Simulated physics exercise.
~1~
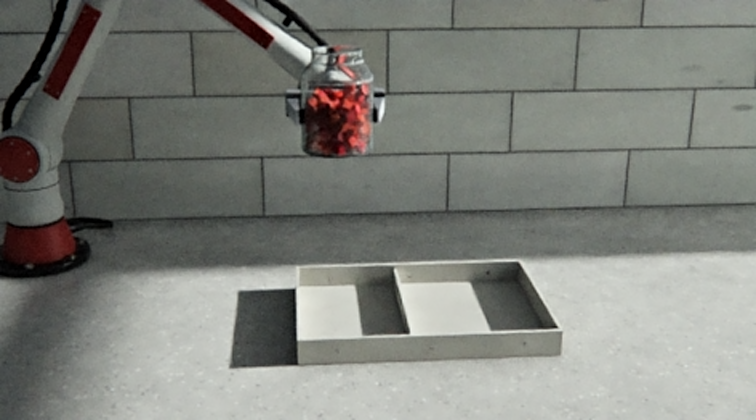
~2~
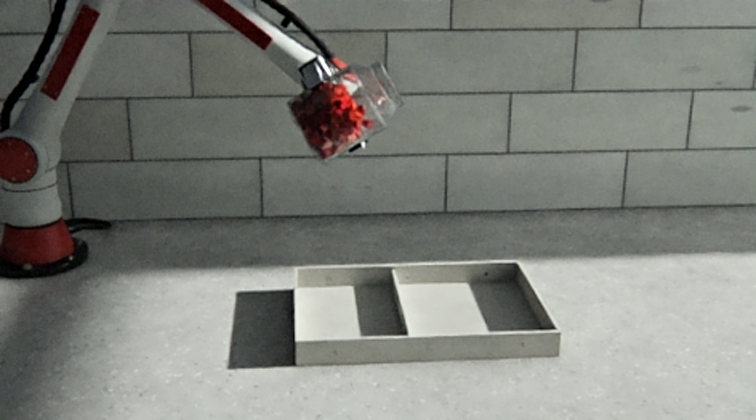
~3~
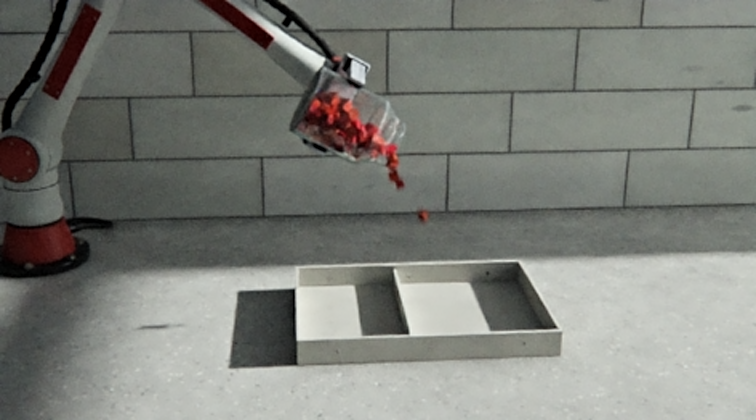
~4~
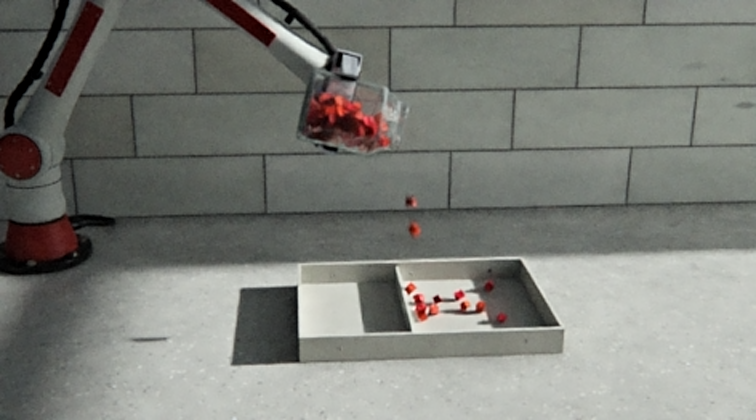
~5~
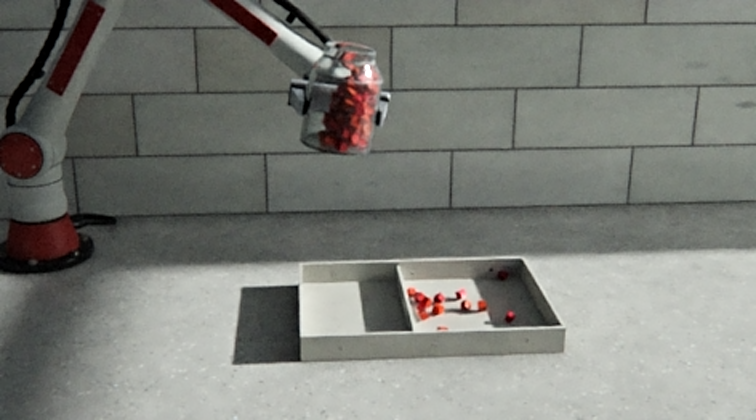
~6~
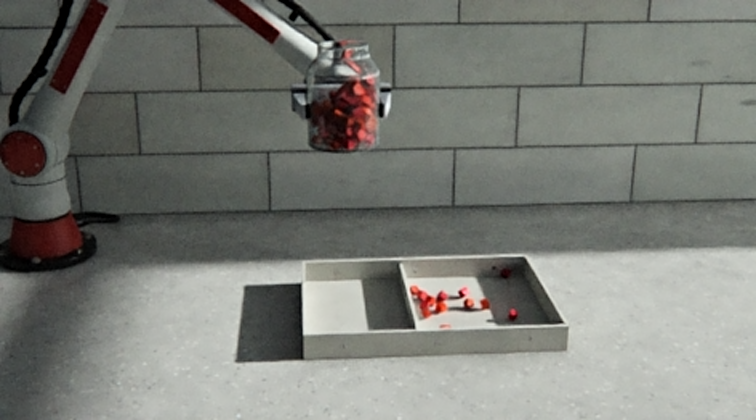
A white and red robot arm at the left holds a clear jar full of red vegetable dice above a pale, two-part tray on a grey floor, seen from the front and slightly above, with a grey block wall behind. The arm tips the jar to the right until it lies on its side, its mouth angled downward. A few dice tumble out and scatter across the tray's right-hand part, the one farther from the robot. The arm then turns the jar upright again. It ends still mostly full, with a small scattering of dice resting in the right part and the left part empty.
